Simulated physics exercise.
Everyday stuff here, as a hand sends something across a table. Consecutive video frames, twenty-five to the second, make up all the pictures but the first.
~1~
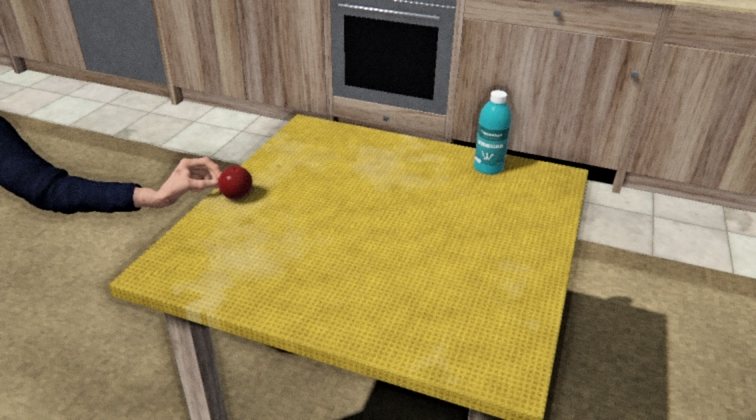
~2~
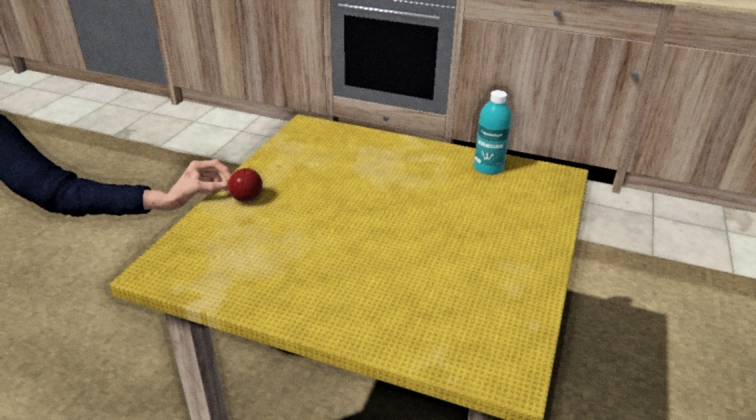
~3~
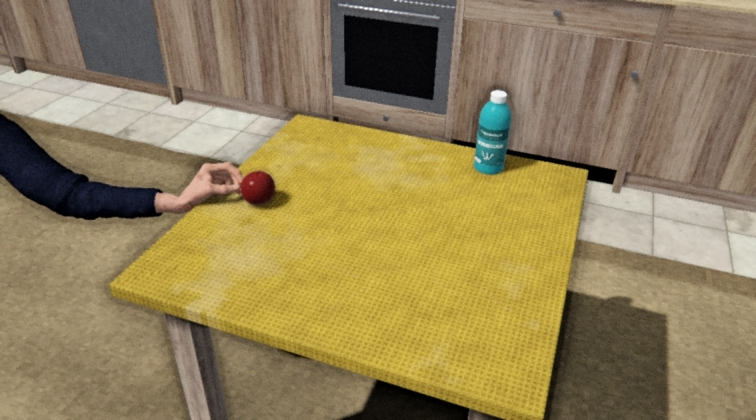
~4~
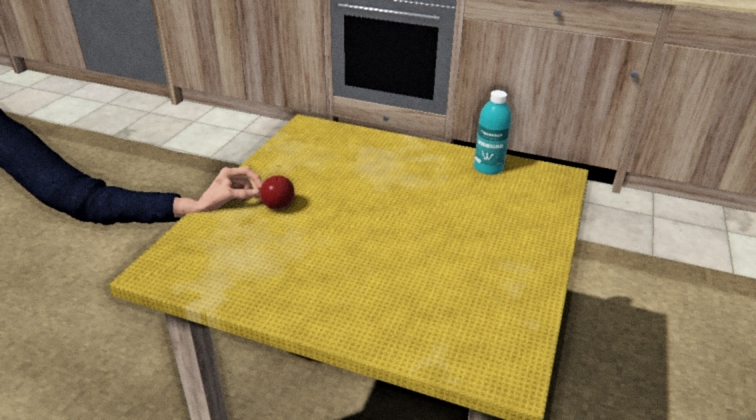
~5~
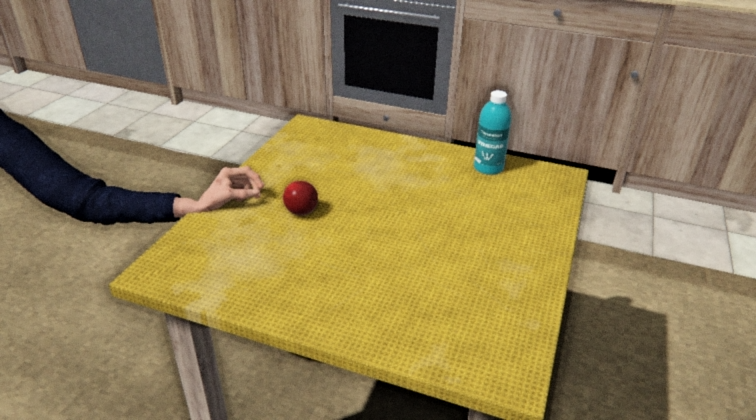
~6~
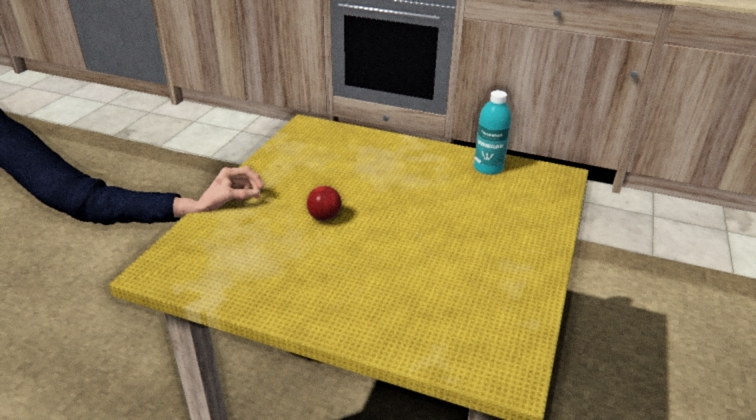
In a kitchen, a hand pushing a red apple rightward across a yellow table, then letting go as it keeps moving.
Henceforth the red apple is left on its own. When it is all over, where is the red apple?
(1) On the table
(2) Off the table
(2) Off the table.
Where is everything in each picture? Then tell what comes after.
In the first picture, under the hand; red apple (236, 183).
In the second picture, under the hand; red apple (246, 185).
In the third picture, under the hand; red apple (258, 188).
In the fourth picture, red apple (278, 193).
In the fifth picture, red apple (301, 198) moved about its own width.
In the sixth picture, red apple (324, 204) moved about its own width.
Then, 0.20 s later than the last frame, red apple moved well along near (444, 232).
Then, 0.40 s later than the last frame, red apple moved well along near (569, 261).
Then, 0.70 s later than the last frame, red apple now off the table.
Then, 0.90 s later than the last frame, things are still on the move.
When it is over, off the table, red apple.
